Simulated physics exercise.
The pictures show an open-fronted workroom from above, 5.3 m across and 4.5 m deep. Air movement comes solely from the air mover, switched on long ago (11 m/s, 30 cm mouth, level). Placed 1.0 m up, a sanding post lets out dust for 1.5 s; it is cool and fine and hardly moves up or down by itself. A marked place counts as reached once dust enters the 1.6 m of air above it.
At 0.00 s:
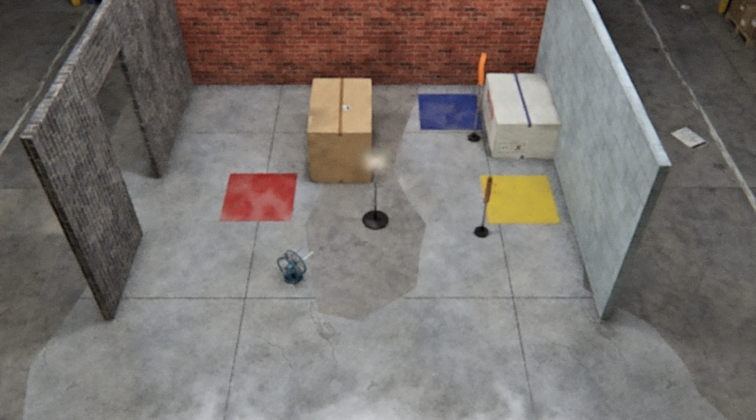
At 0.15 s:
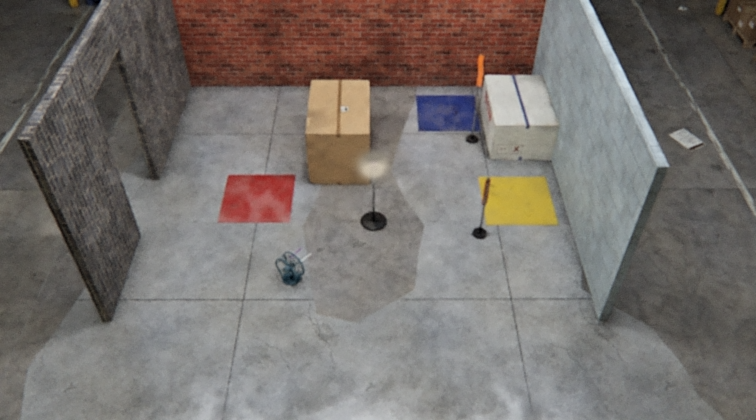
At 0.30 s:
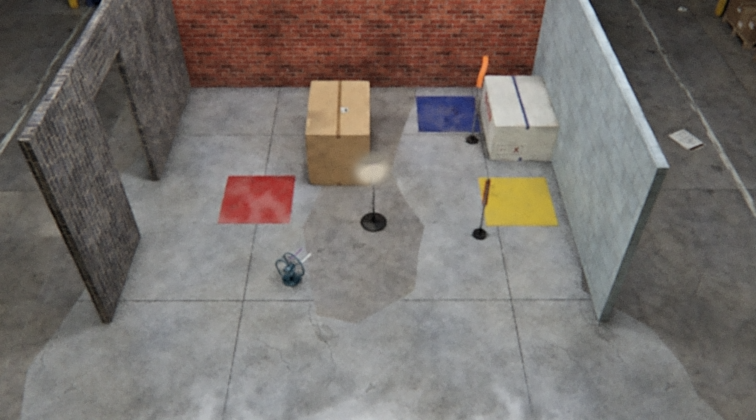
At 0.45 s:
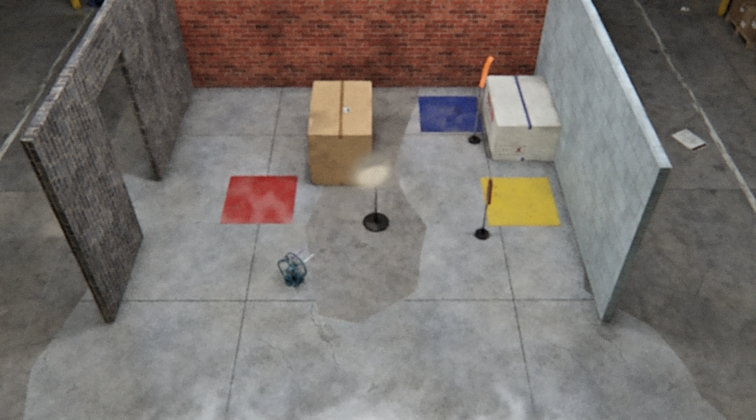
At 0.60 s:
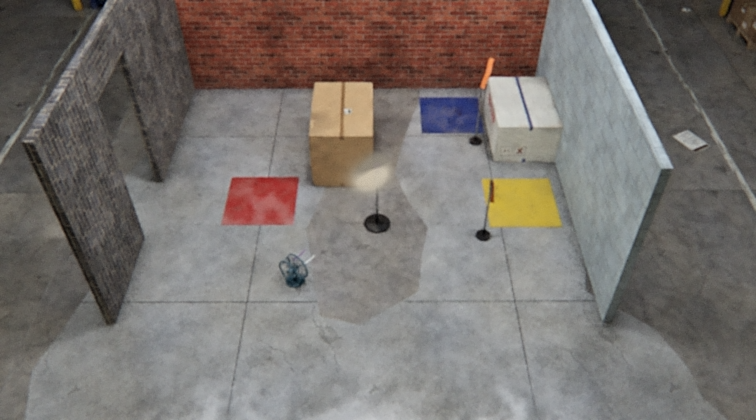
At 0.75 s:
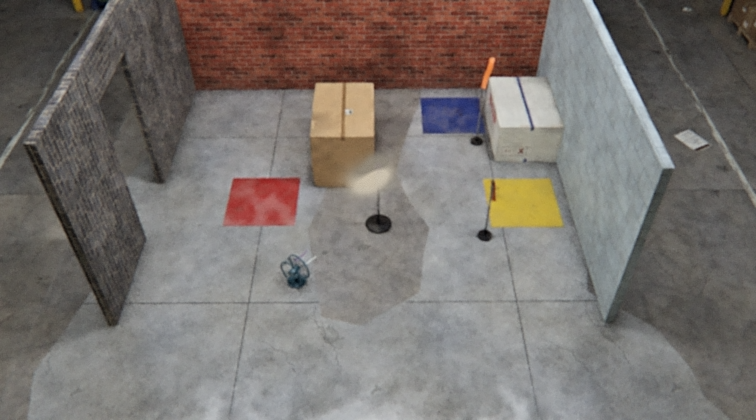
A small pale puff of dust hangs and spreads slightly above a thin black-based post in the middle of an open-fronted workroom, seen from high above the front. Around it are a brown carton and a white one near the brick back wall, red, blue and yellow floor squares, a small fan, and two orange ribbons on stands. The ribbons shift slightly, and the view wobbles faintly.
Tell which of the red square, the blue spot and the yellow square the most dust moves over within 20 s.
The most goes over blue.
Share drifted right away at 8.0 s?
Roughly 30 percent at that time.
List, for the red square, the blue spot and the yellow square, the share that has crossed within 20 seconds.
40 % red, 80 % blue, 5 % yellow.
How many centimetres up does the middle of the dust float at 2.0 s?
The middle is at about 50 cm above the surface.
By 2.0 s, 0 % has passed over the yellow square, 8 % over the blue spot and 1 % over the red square; 0 % has left the area, and the middle of the rest is near (363, 164).
By 4.0 s, 0 % has passed over the yellow square, 41 % over the blue spot and 18 % over the red square; 6 % has left the area, and the middle of the rest is near (345, 132).
By 8.0 s, 3 % has passed over the yellow square, 57 % over the blue spot and 36 % over the red square; 28 % has left the area, and the middle of the rest is near (292, 151).
By 20.0 s, 7 % has passed over the yellow square, 78 % over the blue spot and 43 % over the red square; 71 % has left the area, and the middle of the rest is near (241, 180).
